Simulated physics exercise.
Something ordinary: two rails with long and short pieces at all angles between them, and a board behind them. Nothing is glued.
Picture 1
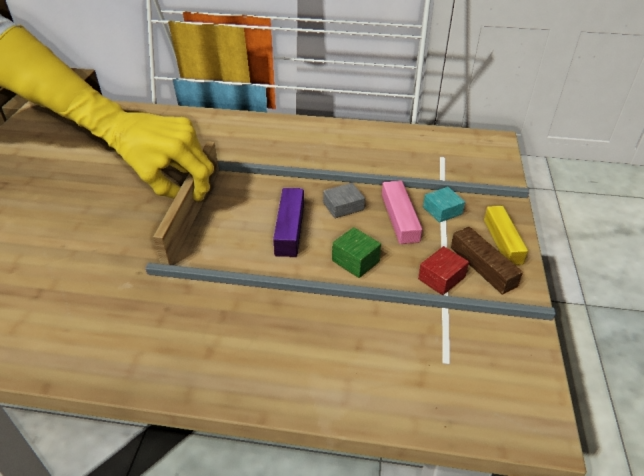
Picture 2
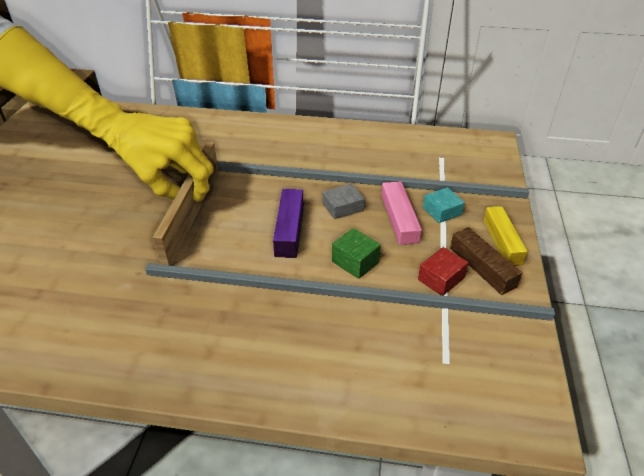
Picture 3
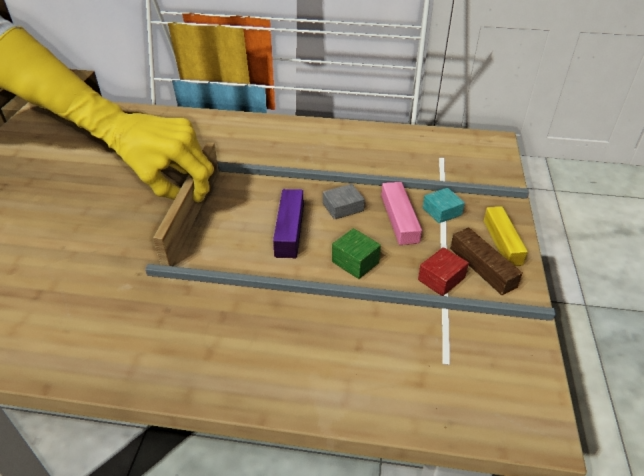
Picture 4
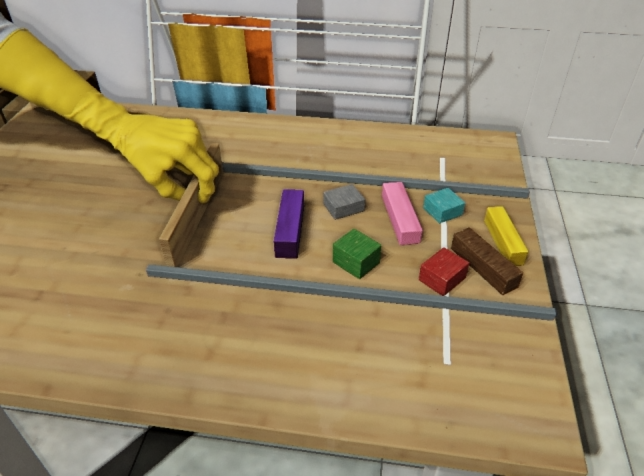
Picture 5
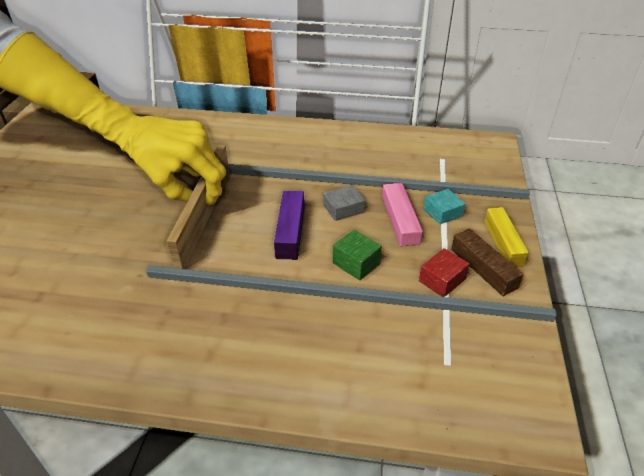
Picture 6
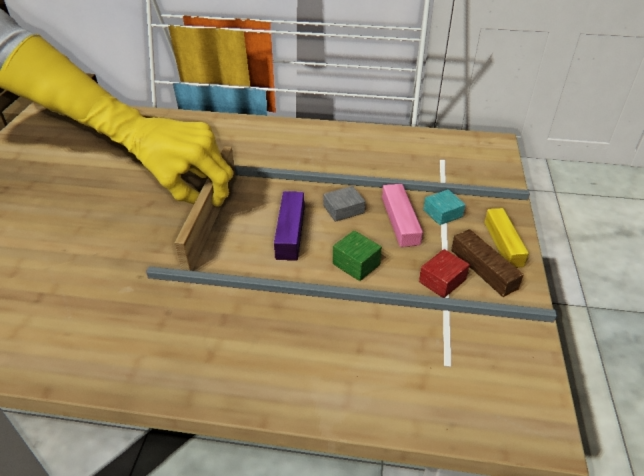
On a wooden tabletop, a yellow-gloved hand holds a board upright between two grey rails, left of several scattered coloured blocks and sticks. The hand stays nearly still, then slides the board slightly right, while the pieces remain in place.
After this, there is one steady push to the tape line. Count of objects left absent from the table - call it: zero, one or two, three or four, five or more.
My call is zero.
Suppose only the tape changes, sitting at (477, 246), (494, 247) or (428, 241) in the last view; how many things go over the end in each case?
In order, the counts are 3, 3 and 0.
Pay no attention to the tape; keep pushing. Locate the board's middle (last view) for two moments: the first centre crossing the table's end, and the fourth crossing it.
The first one at (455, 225), the next at (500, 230).
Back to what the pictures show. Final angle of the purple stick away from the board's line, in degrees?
Roughly 0° out of line.
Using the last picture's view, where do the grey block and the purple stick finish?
Grey block: (458, 204); purple stick: (457, 241).
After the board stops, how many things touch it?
The count comes out at 2.
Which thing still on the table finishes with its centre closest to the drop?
Result: The yellow stick.
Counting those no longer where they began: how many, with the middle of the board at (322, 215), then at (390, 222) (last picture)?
Up to then 3, and up to the other point 6.
A little later, none off yet; yellow stick at rest near (505, 237); brown bar at rest near (486, 262); turquoise block at rest near (444, 207).
When it is over, the number that fall off is zero.
